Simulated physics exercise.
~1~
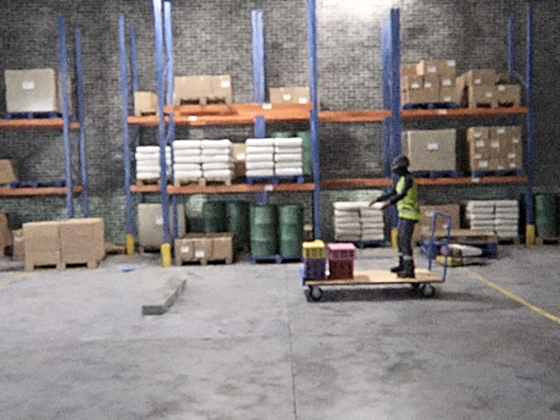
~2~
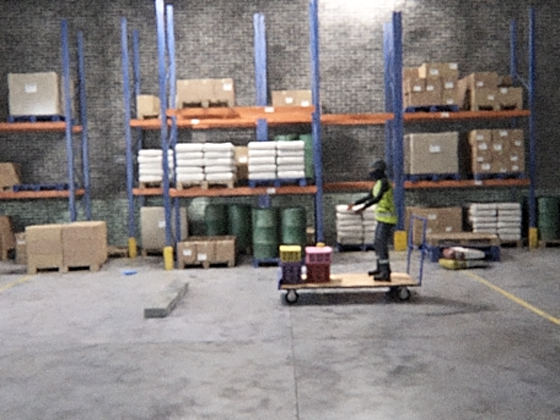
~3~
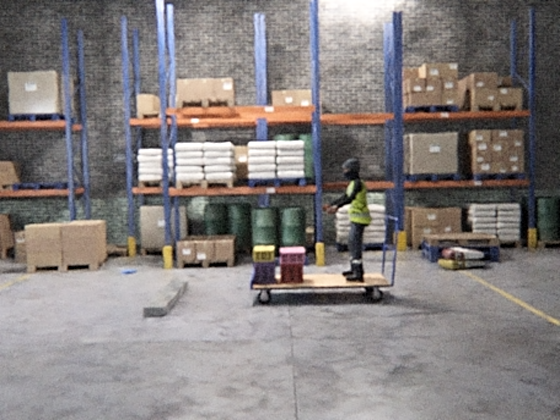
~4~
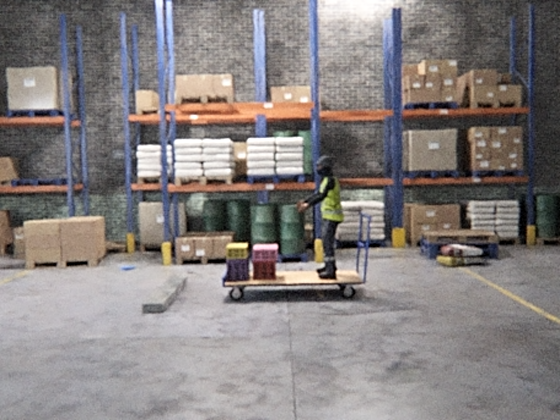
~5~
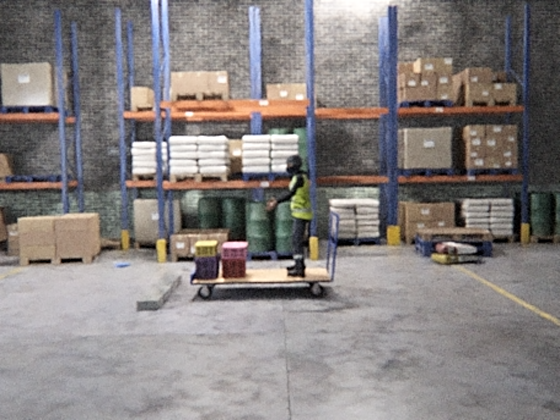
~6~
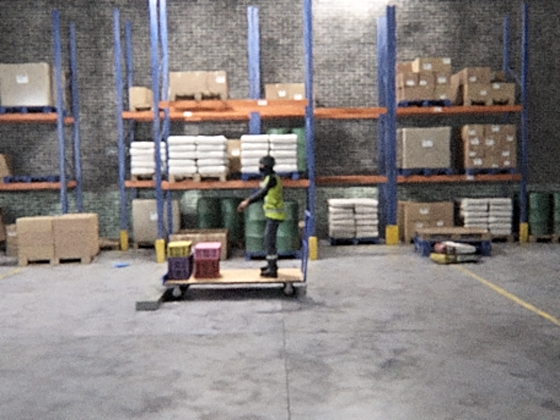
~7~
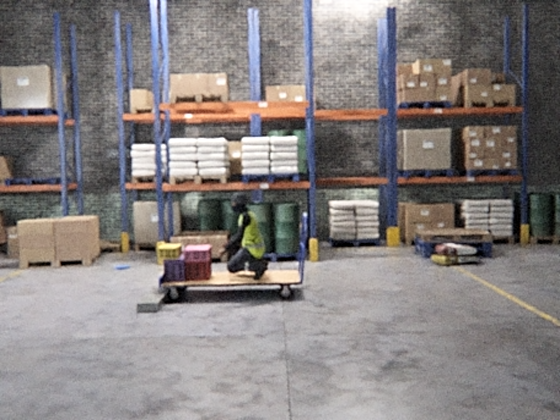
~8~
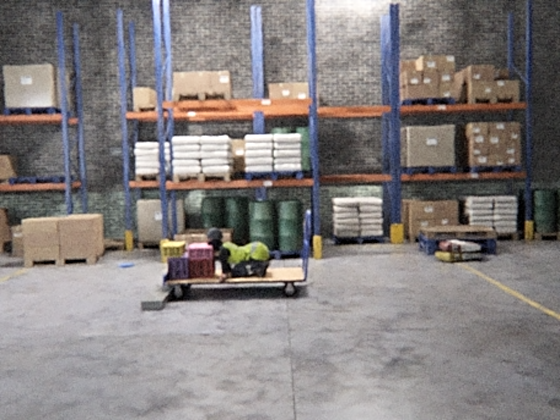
A person rides a crate-laden trolley left, then crumples onto its deck at the kerb.
